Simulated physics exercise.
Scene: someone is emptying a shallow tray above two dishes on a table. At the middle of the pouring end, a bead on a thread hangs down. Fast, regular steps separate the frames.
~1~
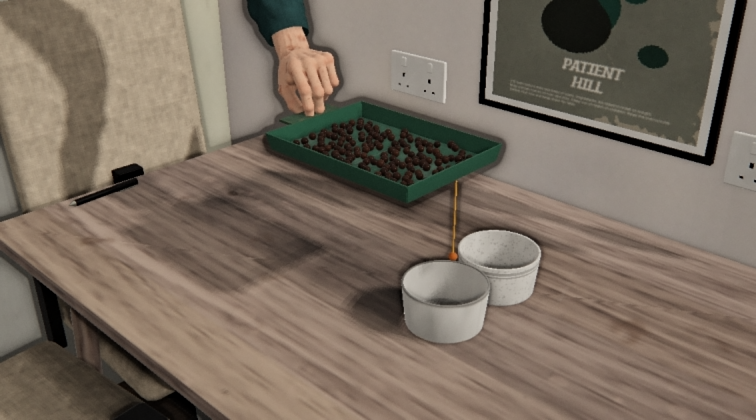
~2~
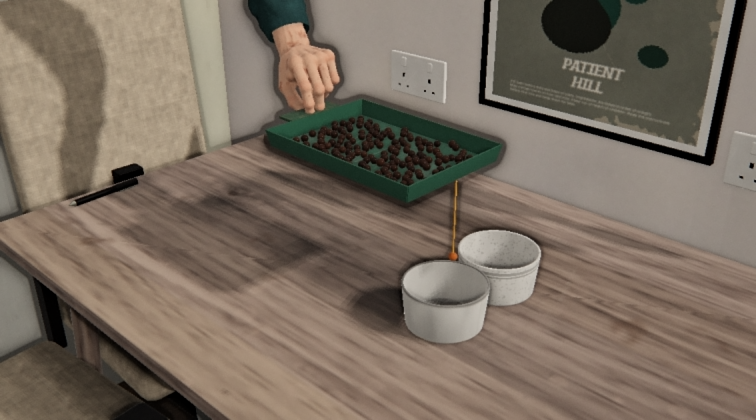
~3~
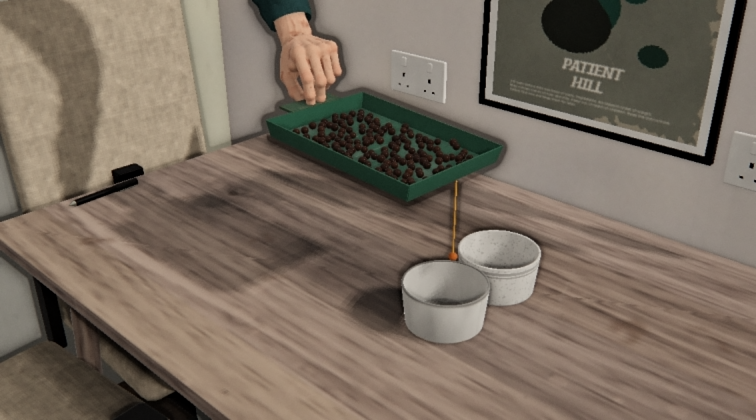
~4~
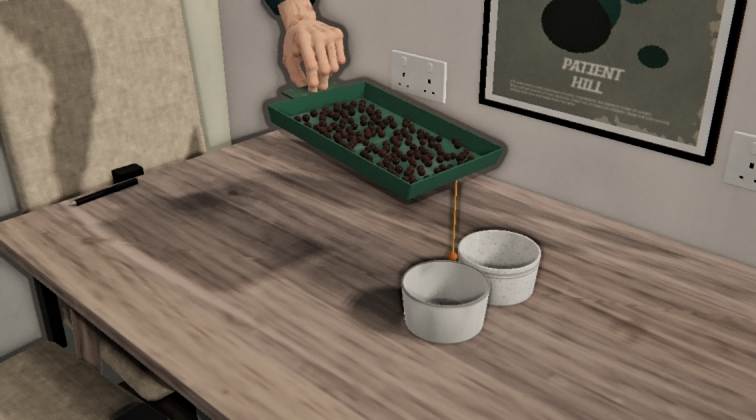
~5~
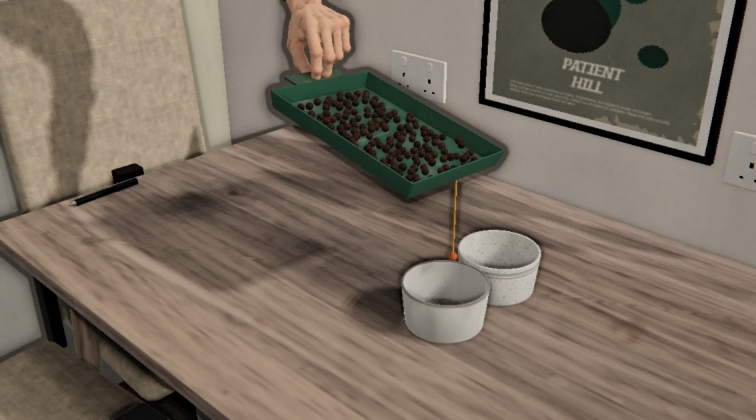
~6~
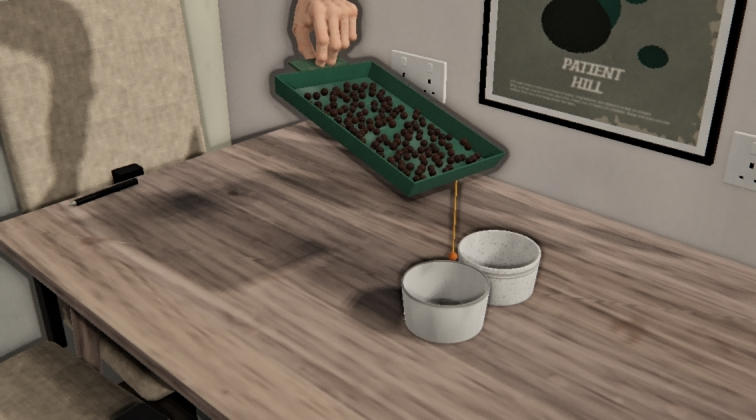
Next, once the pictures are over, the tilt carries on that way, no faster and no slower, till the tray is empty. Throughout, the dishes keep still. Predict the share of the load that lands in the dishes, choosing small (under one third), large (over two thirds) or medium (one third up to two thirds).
Large.
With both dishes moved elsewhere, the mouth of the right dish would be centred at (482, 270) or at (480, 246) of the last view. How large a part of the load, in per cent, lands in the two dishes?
It works out to 40 percent and then 50 percent.
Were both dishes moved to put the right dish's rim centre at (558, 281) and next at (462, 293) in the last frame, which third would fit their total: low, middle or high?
The two tries come out as under a third and less than a third in turn.
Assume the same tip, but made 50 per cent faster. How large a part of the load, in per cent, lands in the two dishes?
Roughly 70 %.
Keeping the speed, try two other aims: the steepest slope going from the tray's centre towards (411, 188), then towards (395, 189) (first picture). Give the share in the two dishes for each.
In turn, 40 percent and then 30 percent.
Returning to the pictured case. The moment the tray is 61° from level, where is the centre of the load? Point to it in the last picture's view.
About (469, 157).
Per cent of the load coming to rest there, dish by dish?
The left dish keeps near 0 in a hundred, the right dish near 80 in a hundred.
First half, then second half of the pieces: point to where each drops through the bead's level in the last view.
Roughly at (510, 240) first, and then at (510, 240).
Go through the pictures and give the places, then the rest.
In the first picture, corners of the pouring end near (407, 185) and (497, 144), level; middle of the load near (384, 156), chocolate balls; left dish near (479, 315); right dish near (532, 279); bead on its thread near (453, 256).
In the second picture, corners of the pouring end near (408, 184) and (497, 144), level; middle of the load near (384, 154).
In the third picture, corners of the pouring end near (409, 183) and (498, 146), tipped barely, lowest at the right corner; middle of the load near (385, 150).
In the fourth picture, corners of the pouring end near (411, 182) and (499, 147), tipped a little, lowest at the right corner; middle of the load near (386, 145).
In the fifth picture, corners of the pouring end near (412, 181) and (500, 150), tipped a little, lowest at the right corner; middle of the load near (390, 140).
In the sixth picture, corners of the pouring end near (414, 180) and (501, 152), tipped clearly, lowest at the right corner; middle of the load near (397, 137), the whole lot on the move; left dish near (479, 315); right dish near (532, 279).
Shortly afterwards, tray tipped steeply; all but a few on the tray; only a few in the right dish; a little in the air.
Next, tray tipped right over; near a quarter on the tray; only a few in the left dish; near half in the right dish; a little outside both; near a quarter in the air.
Some moments later, tray tipped past a quarter turn; only a few in the left dish; the bulk in the right dish; a little outside both.
In the end, tray tipped past a quarter turn; only a few in the left dish; the bulk in the right dish; a little outside both.
